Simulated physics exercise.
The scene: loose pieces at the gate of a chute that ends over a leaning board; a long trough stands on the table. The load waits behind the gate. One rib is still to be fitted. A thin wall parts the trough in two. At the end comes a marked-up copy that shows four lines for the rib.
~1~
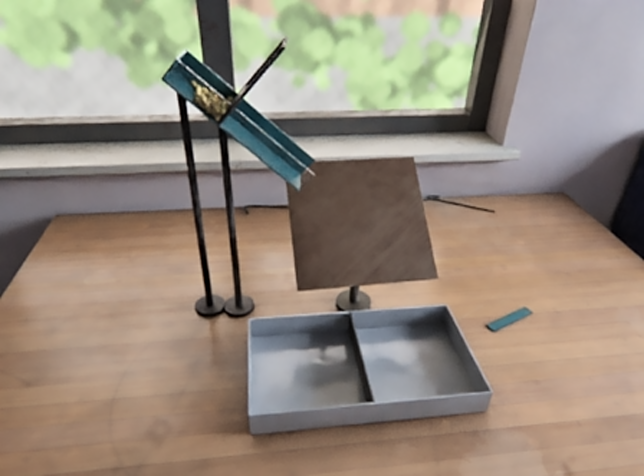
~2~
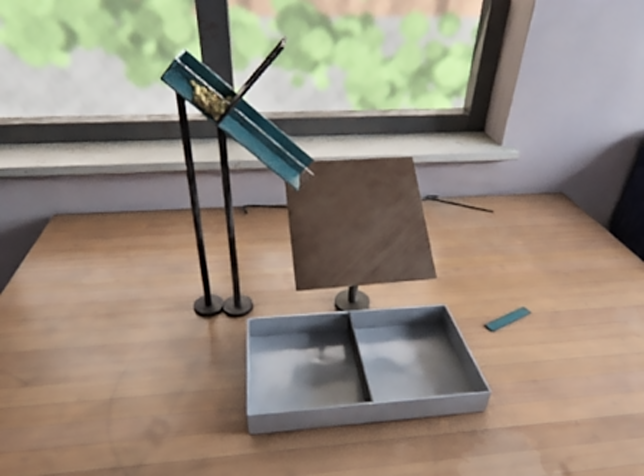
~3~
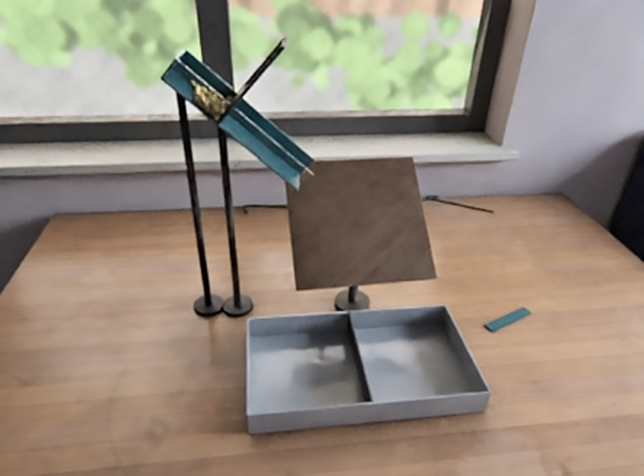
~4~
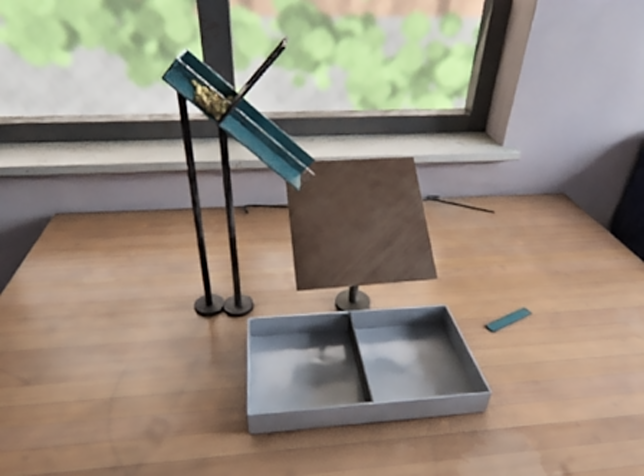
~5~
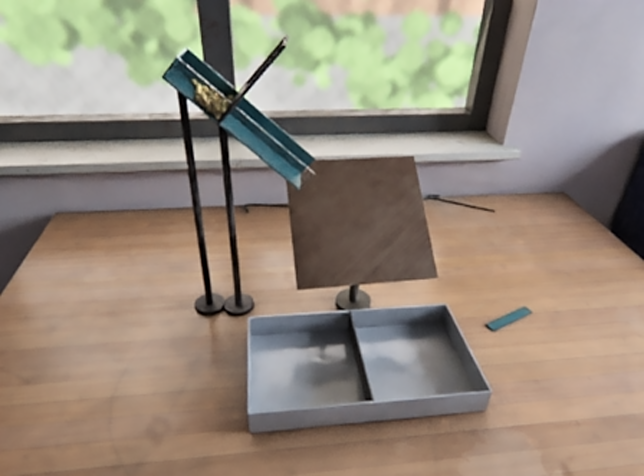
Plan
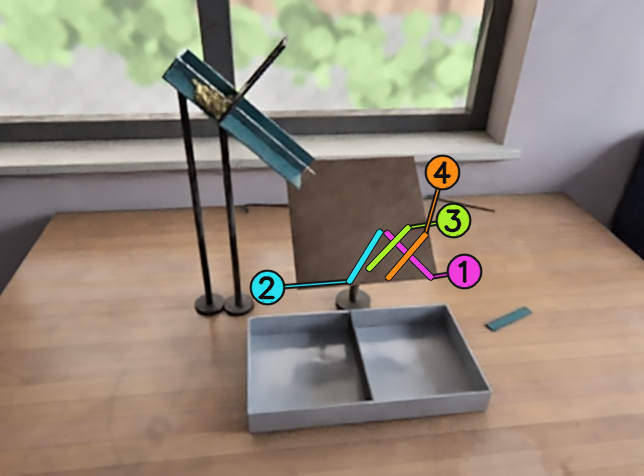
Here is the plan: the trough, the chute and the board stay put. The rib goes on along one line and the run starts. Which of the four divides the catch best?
I would pick line 3.
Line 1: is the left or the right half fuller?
More lands on the right.
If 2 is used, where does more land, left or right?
More lands on the left.
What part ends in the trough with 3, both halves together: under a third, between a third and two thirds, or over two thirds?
Line 3 gives over two thirds.
On the marked copy, line 1 from (386, 233) to (430, 277); line 2 from (379, 232) to (349, 281); line 3 from (408, 227) to (369, 268); line 4 from (425, 235) to (388, 277).
With 1, of what is caught, about a tenth in the left half, almost all in the right.
With 2, of what is caught, the larger part in the left half, about a tenth in the right.
With 3, of what is caught, roughly half in the left half, roughly half in the right.
With 4, of what is caught, about a tenth in the left half, the larger part in the right.
